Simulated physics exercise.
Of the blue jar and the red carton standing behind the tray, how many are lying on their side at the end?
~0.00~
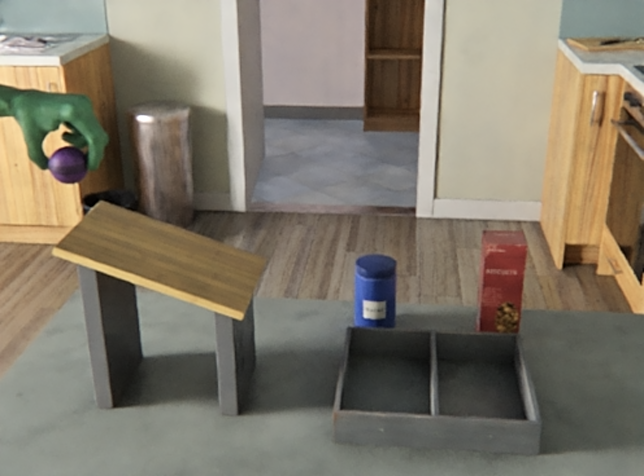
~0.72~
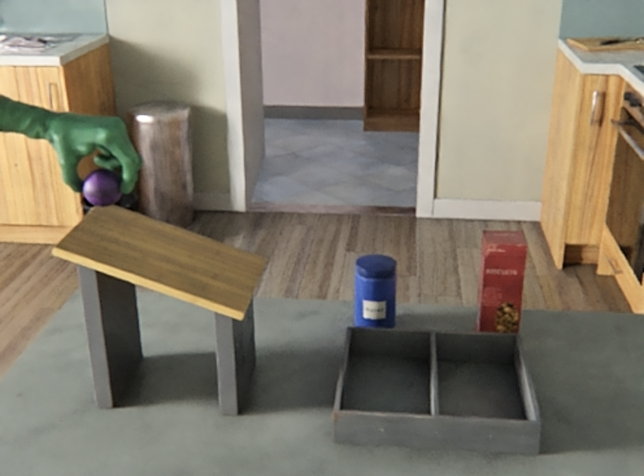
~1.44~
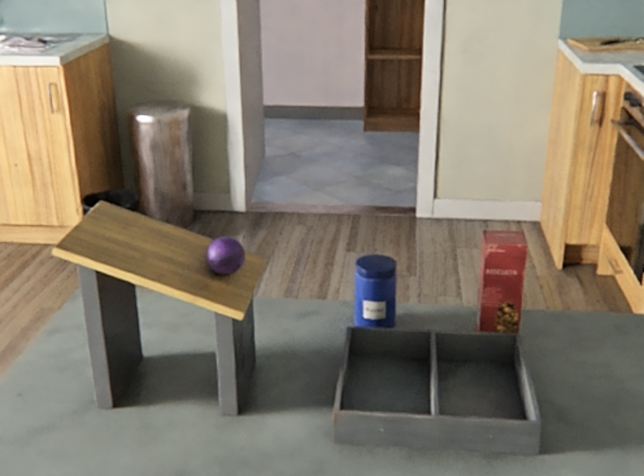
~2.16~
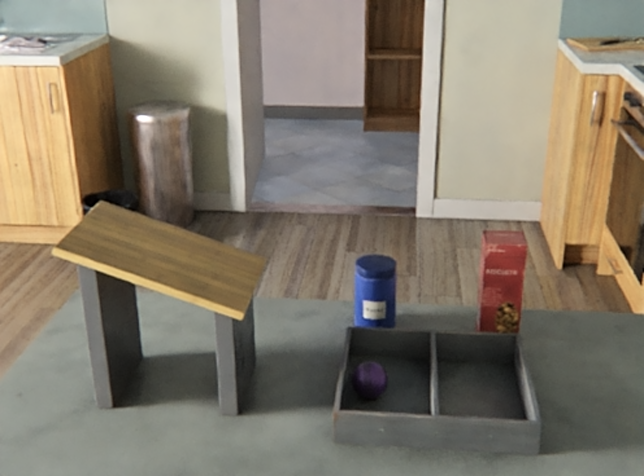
None of them are; the blue jar and the red carton both still stand upright behind the tray.
Kitchen, a green hand releasing a purple ball that rolls down a sloping board and ends in a tray's nearer bay.
